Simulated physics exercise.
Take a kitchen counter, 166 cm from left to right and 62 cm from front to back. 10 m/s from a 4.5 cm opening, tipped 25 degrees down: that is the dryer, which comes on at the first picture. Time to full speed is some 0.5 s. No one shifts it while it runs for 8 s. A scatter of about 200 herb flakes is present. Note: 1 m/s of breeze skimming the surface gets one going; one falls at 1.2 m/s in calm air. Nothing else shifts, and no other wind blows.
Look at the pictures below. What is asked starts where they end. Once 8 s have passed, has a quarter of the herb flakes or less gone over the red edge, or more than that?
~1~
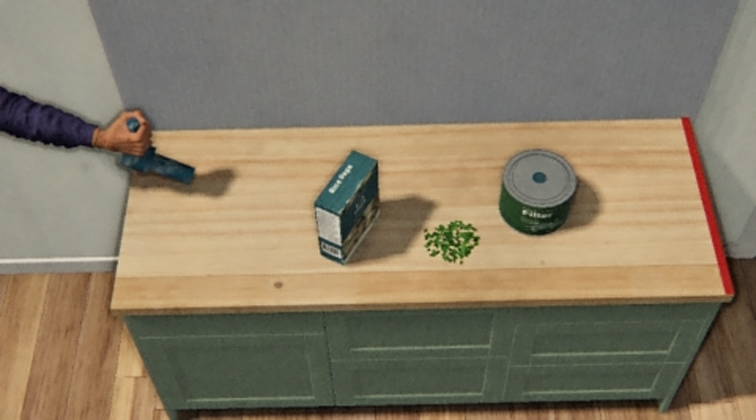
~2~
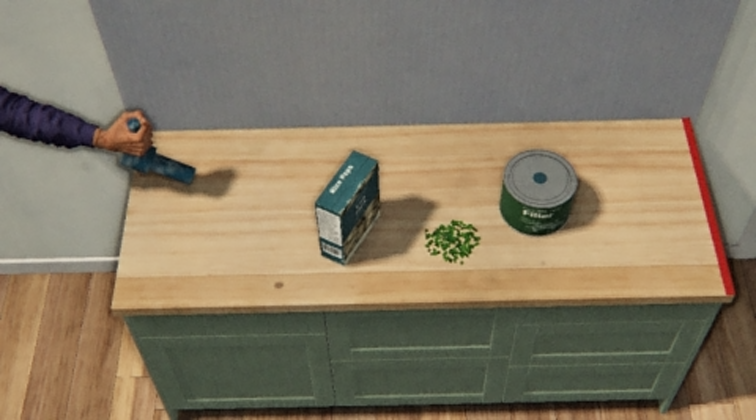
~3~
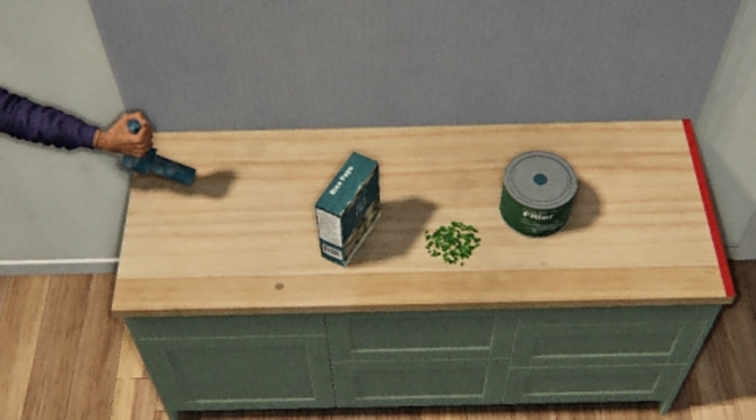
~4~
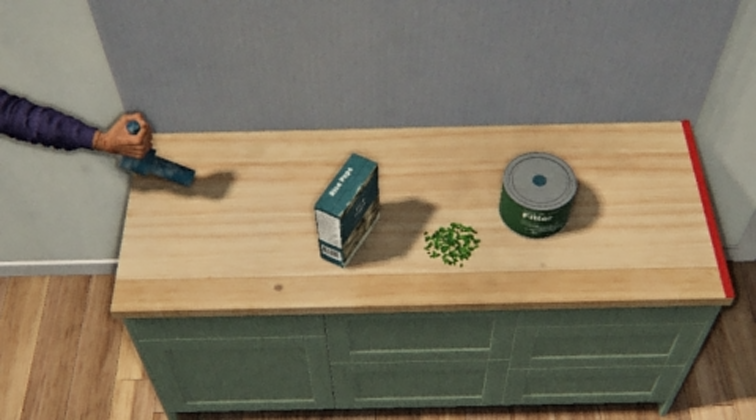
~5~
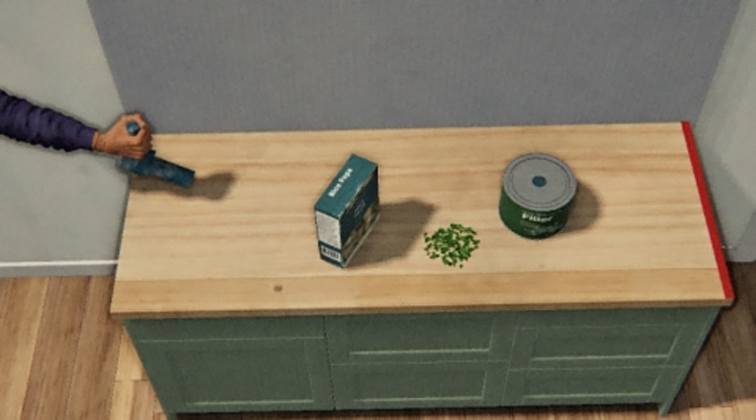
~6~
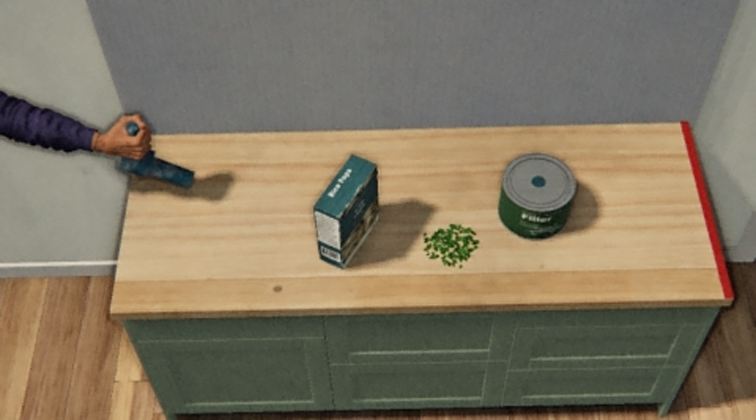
A quarter or less has gone.
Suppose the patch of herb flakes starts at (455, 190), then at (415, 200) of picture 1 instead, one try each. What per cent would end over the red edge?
About 40 and 25 in a hundred, in that order.
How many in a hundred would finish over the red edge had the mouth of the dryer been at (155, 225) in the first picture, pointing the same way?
That gives roughly 0 % in the end.
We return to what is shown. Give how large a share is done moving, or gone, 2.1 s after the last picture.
Some 80 per cent.
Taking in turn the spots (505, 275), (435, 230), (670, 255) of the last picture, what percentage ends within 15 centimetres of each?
I would say some 30 %, 100 % and 0 % respectively.
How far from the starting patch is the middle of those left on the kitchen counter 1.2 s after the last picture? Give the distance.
I'd say close to 0 cm.
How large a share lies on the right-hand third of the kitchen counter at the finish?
About 0 percent.
Then, 1.2 s after the last picture the count stands so, 0 % are over the red edge; the middle of those still in play is near (450, 243).
Then, 2.1 s after the last picture the count stands so, 0 % are over the red edge; the middle of those still in play is near (450, 243).
Then, 4.0 s after the last picture the count stands so, 0 % are over the red edge; the middle of those still in play is near (450, 243).
Then, 7.6 s after the last picture, at the end, 0 % are over the red edge; the middle of those still in play is near (450, 243).
